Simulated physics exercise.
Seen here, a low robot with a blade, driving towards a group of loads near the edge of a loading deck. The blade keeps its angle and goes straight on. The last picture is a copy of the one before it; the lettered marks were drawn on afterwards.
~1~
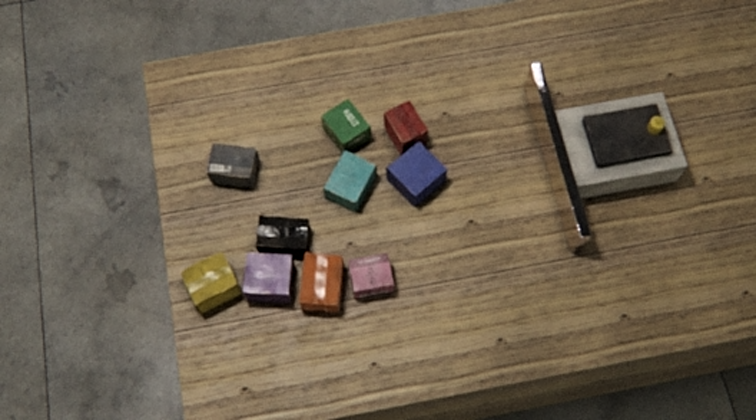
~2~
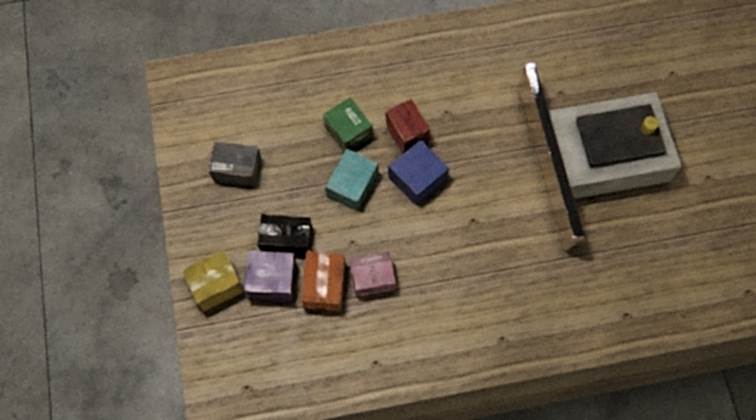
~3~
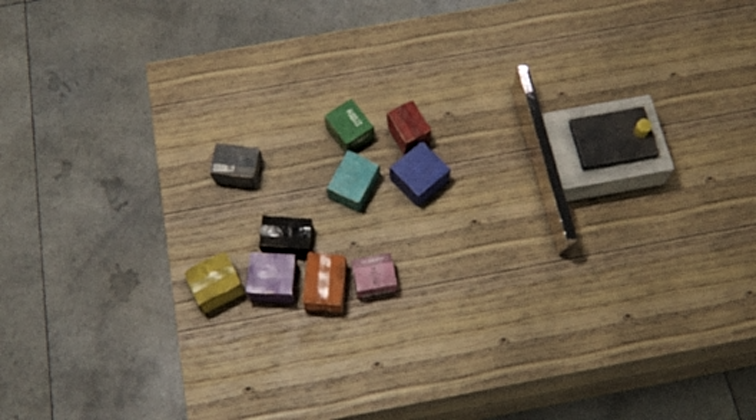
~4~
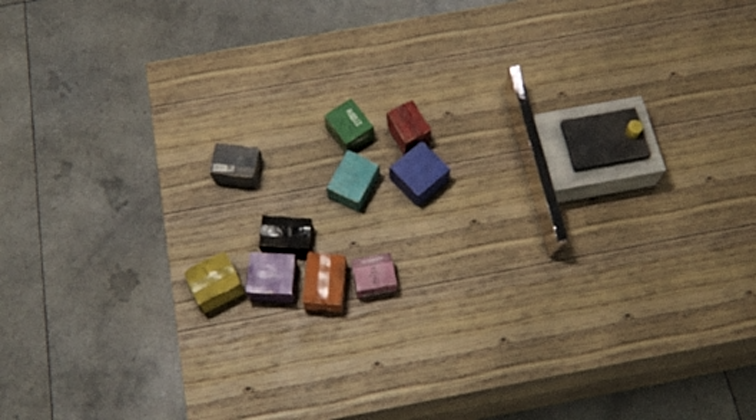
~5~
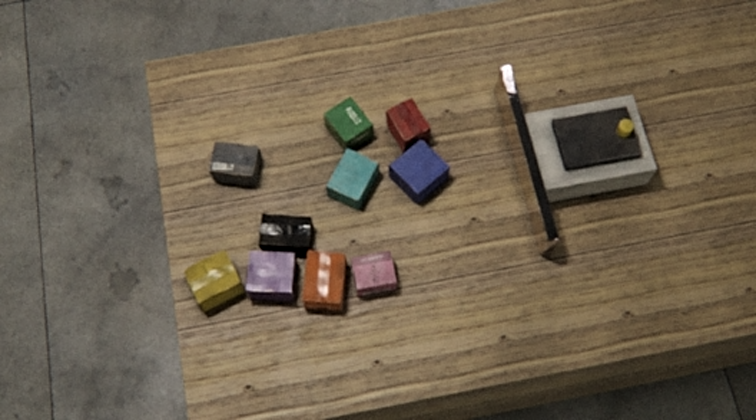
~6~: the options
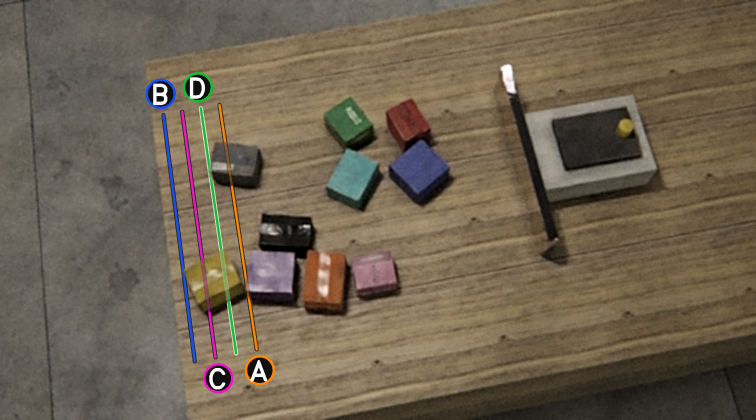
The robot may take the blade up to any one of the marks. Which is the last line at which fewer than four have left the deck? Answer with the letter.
A.
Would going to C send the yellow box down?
Yes.
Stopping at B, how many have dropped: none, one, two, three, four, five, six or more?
Six or more.
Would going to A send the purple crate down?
By then, yes.
On the marked copy, A at (237, 221); B at (178, 232); C at (198, 228); D at (218, 225).
With A. Early on, robot (488, 157); red box (391, 127); turquoise crate (343, 177).
Further on, robot (384, 176); yellow box (182, 287); purple crate (229, 288).
At the end, robot (300, 191); yellow box over the edge; purple crate over the edge; three fallen.
As for the rest, B drops ten; C drops six; D drops five.
